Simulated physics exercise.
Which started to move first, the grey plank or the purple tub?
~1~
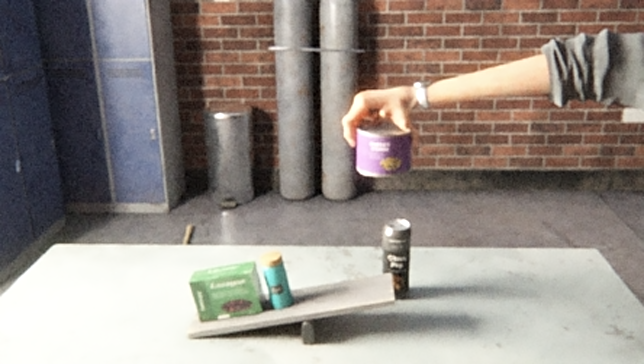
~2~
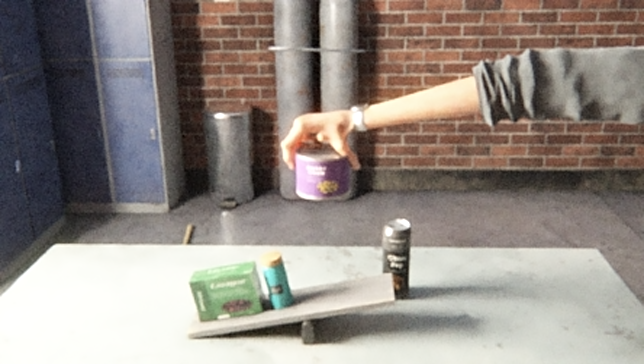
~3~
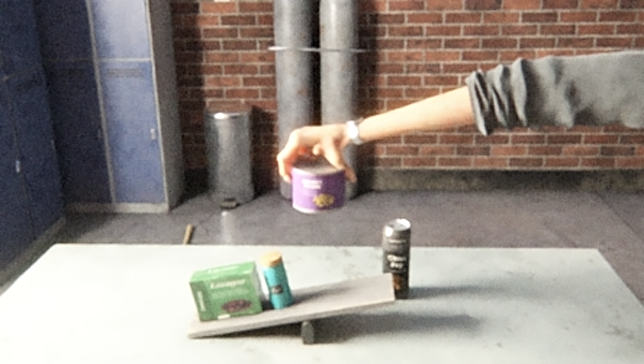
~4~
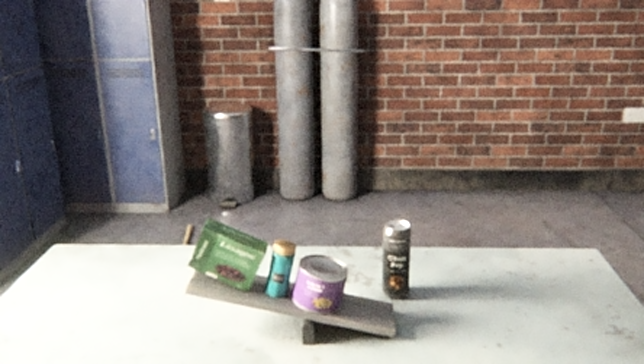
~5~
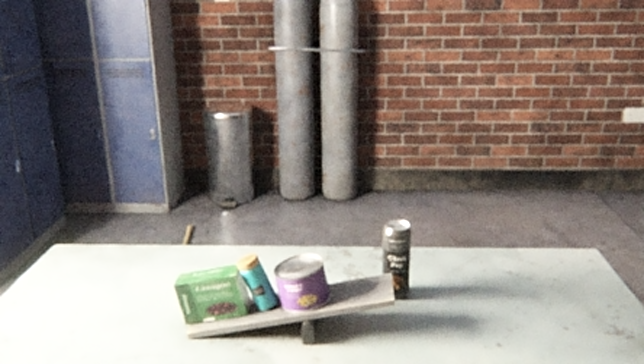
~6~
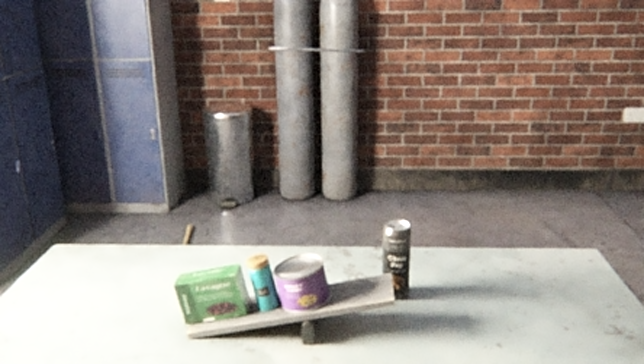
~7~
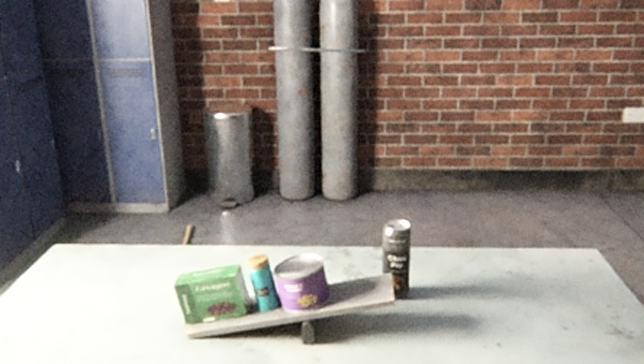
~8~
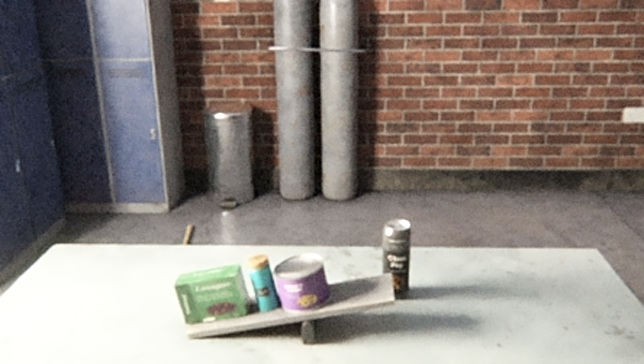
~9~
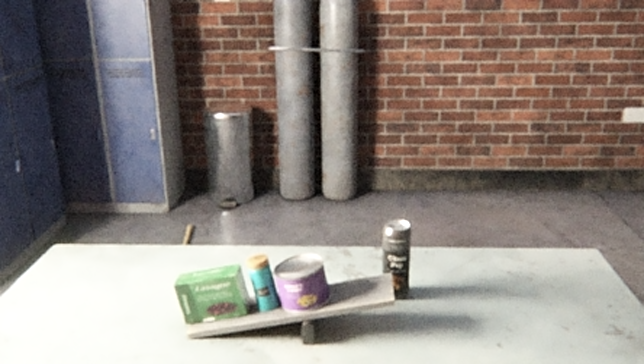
The purple tub moved first, carried by the hand, and the grey plank only tipped later, once the tub had been let go onto it.
